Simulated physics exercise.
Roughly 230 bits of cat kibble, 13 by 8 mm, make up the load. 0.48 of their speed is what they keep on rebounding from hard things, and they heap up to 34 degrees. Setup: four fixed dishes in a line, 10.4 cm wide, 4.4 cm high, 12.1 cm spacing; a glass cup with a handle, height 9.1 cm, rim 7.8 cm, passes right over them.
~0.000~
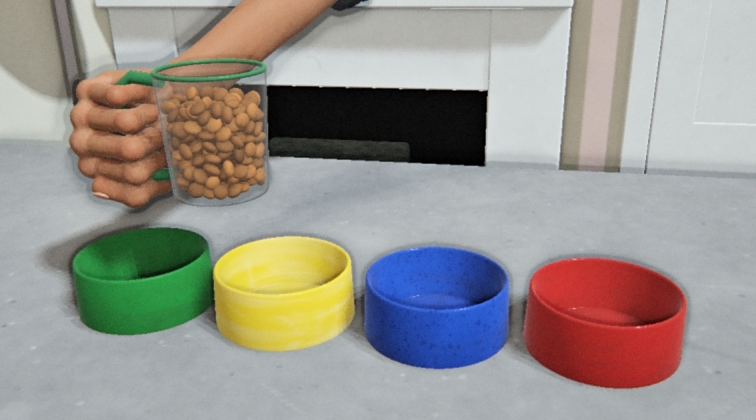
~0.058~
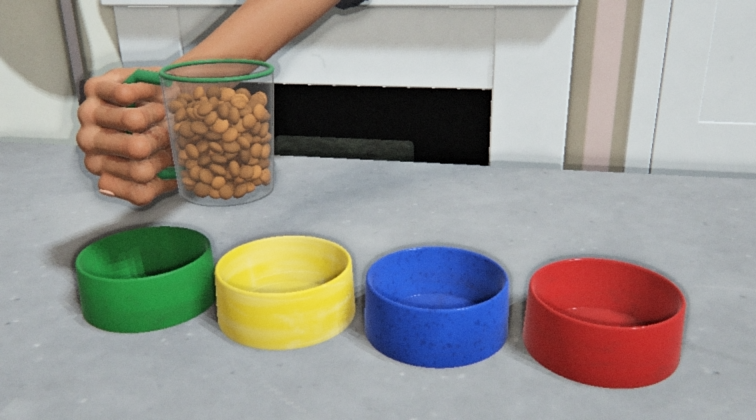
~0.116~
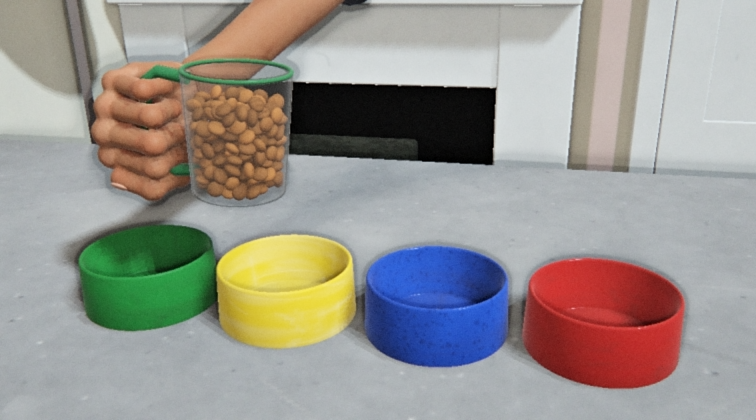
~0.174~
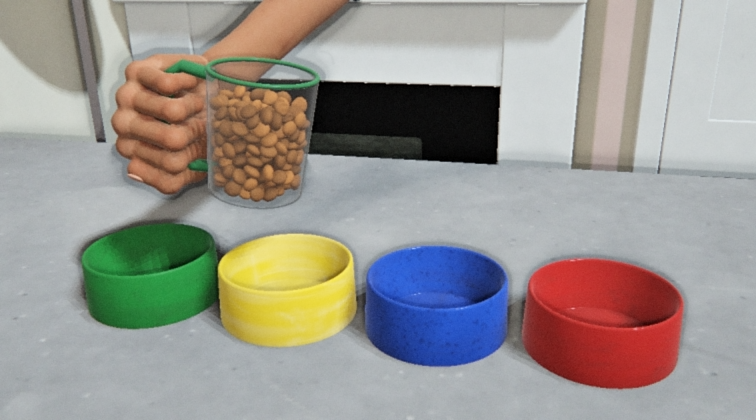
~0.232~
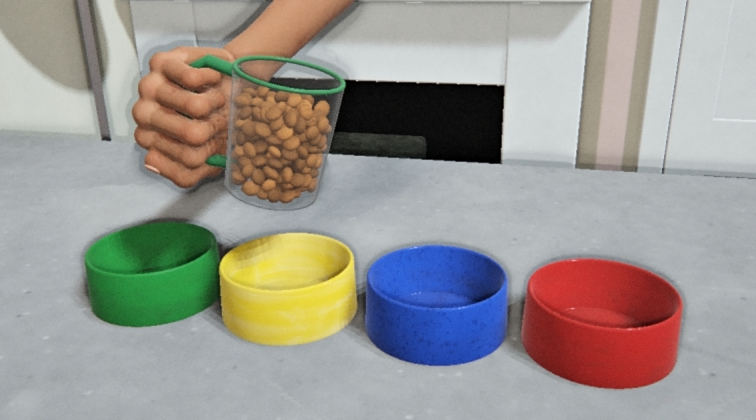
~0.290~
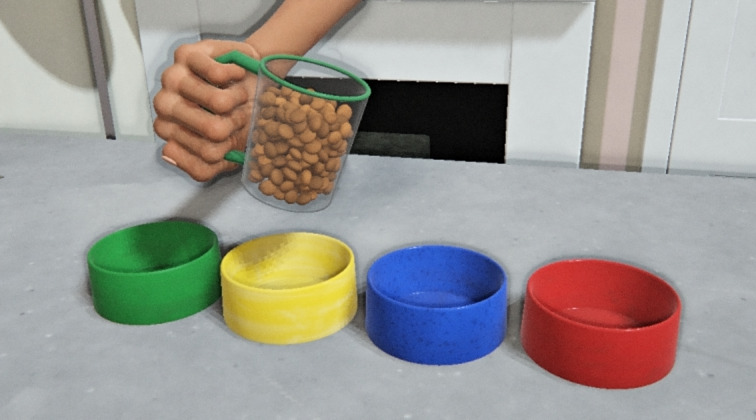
A hand moves a clear cup of brown kibble right above colored bowls, gradually tilting it.
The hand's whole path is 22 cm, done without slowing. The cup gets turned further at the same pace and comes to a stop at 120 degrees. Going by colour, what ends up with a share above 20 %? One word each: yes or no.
Red: Yes; blue: No; green: No; yellow: No; counter: No.
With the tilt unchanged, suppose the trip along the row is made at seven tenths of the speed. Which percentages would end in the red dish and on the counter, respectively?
The shares would then be red 100 and counter 0.
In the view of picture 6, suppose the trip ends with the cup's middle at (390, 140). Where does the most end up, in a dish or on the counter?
That'd be blue, it takes the most.
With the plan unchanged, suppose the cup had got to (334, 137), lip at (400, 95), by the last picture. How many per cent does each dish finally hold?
Then red 100, blue 0, green 0, and yellow 0.
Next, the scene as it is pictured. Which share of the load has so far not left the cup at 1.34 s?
I'd estimate some 90 per cent of the load.
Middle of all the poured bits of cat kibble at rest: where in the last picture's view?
When it all comes to rest, the middle is near (594, 315).
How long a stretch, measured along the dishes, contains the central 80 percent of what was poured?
I'd put it near 6 cm.
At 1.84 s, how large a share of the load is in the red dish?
80 % so far.
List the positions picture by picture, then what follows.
Cup at (216, 132), tilt 0 degrees, lip at (261, 71), moved 0.0 cm; middle of the pieces at (222, 141); green dish at (142, 253); yellow dish at (283, 264); blue dish at (437, 277); red dish at (606, 290), in the first picture.
Cup at (222, 132), tilt 1 degrees, lip at (269, 72), moved 0.4 cm; middle of the pieces at (228, 141), in the second picture.
Cup at (238, 132), tilt 4 degrees, lip at (288, 76), moved 1.5 cm; middle of the pieces at (243, 141), in the third picture.
Cup at (259, 133), tilt 9 degrees, lip at (315, 82), moved 3.1 cm; middle of the pieces at (263, 142), in the fourth picture.
Cup at (280, 134), tilt 13 degrees, lip at (341, 89), moved 4.7 cm; middle of the pieces at (283, 143), in the fifth picture.
Cup at (301, 135), tilt 18 degrees, lip at (367, 96), moved 6.3 cm; middle of the pieces at (302, 144); green dish at (154, 246); yellow dish at (288, 260); blue dish at (436, 275); red dish at (602, 292). The cup turns about 75 degrees a second and travels 27 cm a second, in the sixth picture.
After 0.92 s, tilt 66 degrees; cup holds 100 %.
After 1.34 s, tilt 98 degrees; cup holds 90 %, red 5 %.
After 1.84 s, tilt 120 degrees; cup holds 20 %, red 80 %.
In the end, at 2.6 s, red 100 %, blue 0 %, green 0 %, yellow 0 %, counter 0 %.
